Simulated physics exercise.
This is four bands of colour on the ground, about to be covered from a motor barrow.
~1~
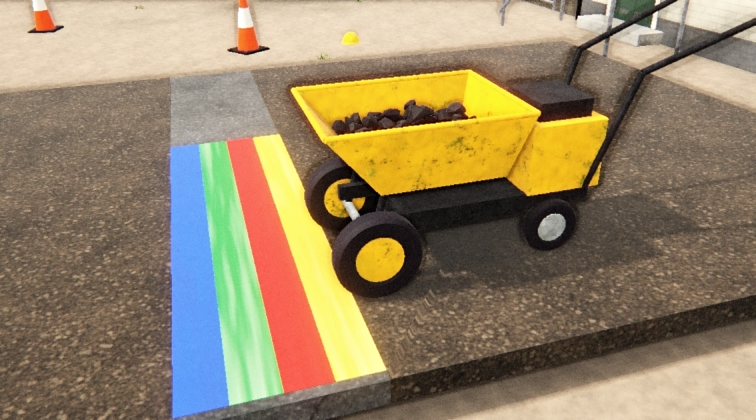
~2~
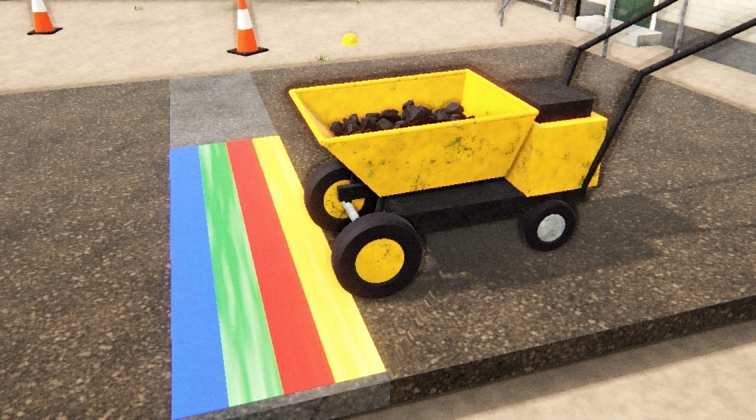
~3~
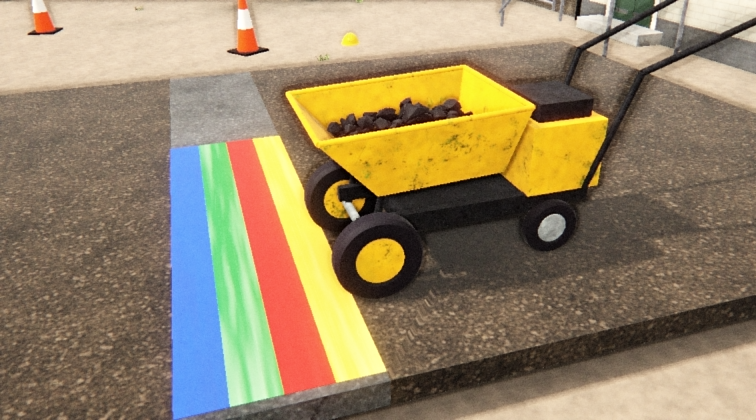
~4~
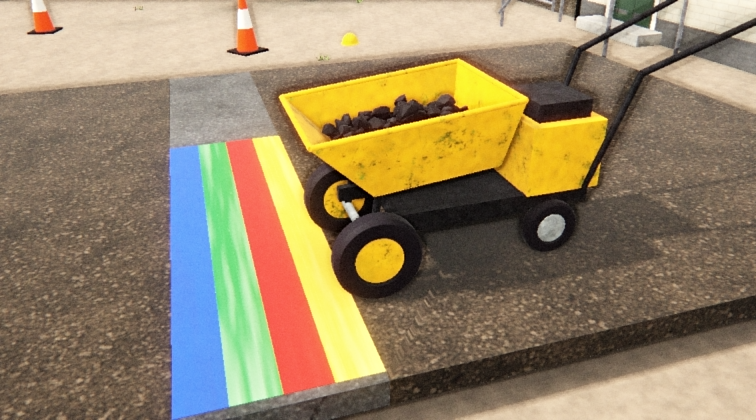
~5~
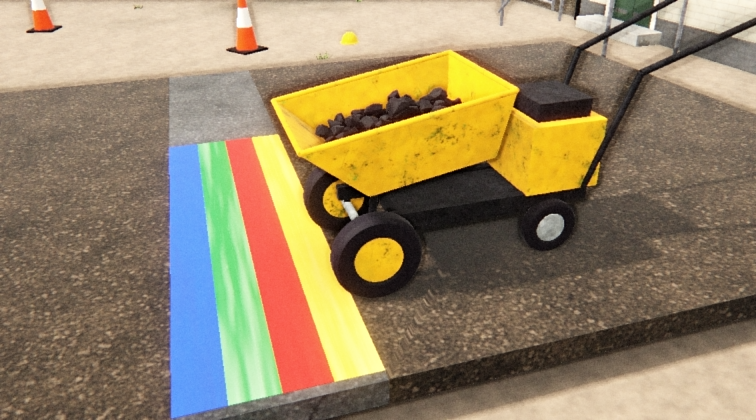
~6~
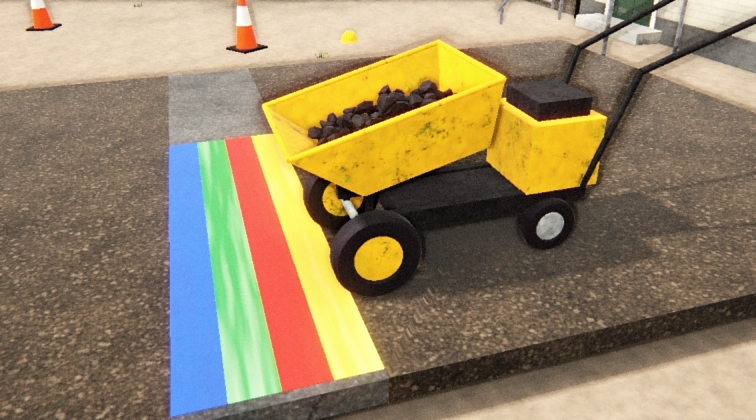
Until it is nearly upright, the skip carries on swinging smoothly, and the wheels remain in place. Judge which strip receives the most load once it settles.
The strip receiving the most is the blue one.
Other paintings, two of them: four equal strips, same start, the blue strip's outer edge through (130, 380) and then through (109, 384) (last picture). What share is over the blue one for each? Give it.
The first gives around 30 %, the second around 30 %.
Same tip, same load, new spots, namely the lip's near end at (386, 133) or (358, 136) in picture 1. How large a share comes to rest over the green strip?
First place: Around 30 per cent. Second place: Around 40 per cent.
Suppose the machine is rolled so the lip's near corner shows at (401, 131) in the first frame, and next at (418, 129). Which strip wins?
The red strip, then red.
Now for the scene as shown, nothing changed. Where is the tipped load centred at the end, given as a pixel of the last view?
(185, 281).
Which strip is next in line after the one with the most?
Green.
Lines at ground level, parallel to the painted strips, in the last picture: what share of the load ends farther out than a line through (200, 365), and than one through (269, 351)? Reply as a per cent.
In order: Near 50 %, then 80 %.
Just after the last frame, skip tipped steeply; every one in the skip.
A moment on, skip tipped steeply; almost all in the skip; just a few over the green strip; just a few over the blue strip.
Further on, skip tipped right over; roughly a quarter in the skip; about a tenth over the green strip; roughly a third over the blue strip; roughly a quarter off the paint.
When it is over, skip tipped right over; about a tenth in the skip; not one over the yellow strip; not one over the red strip; roughly a quarter over the green strip; roughly a third over the blue strip; roughly a quarter off the paint.
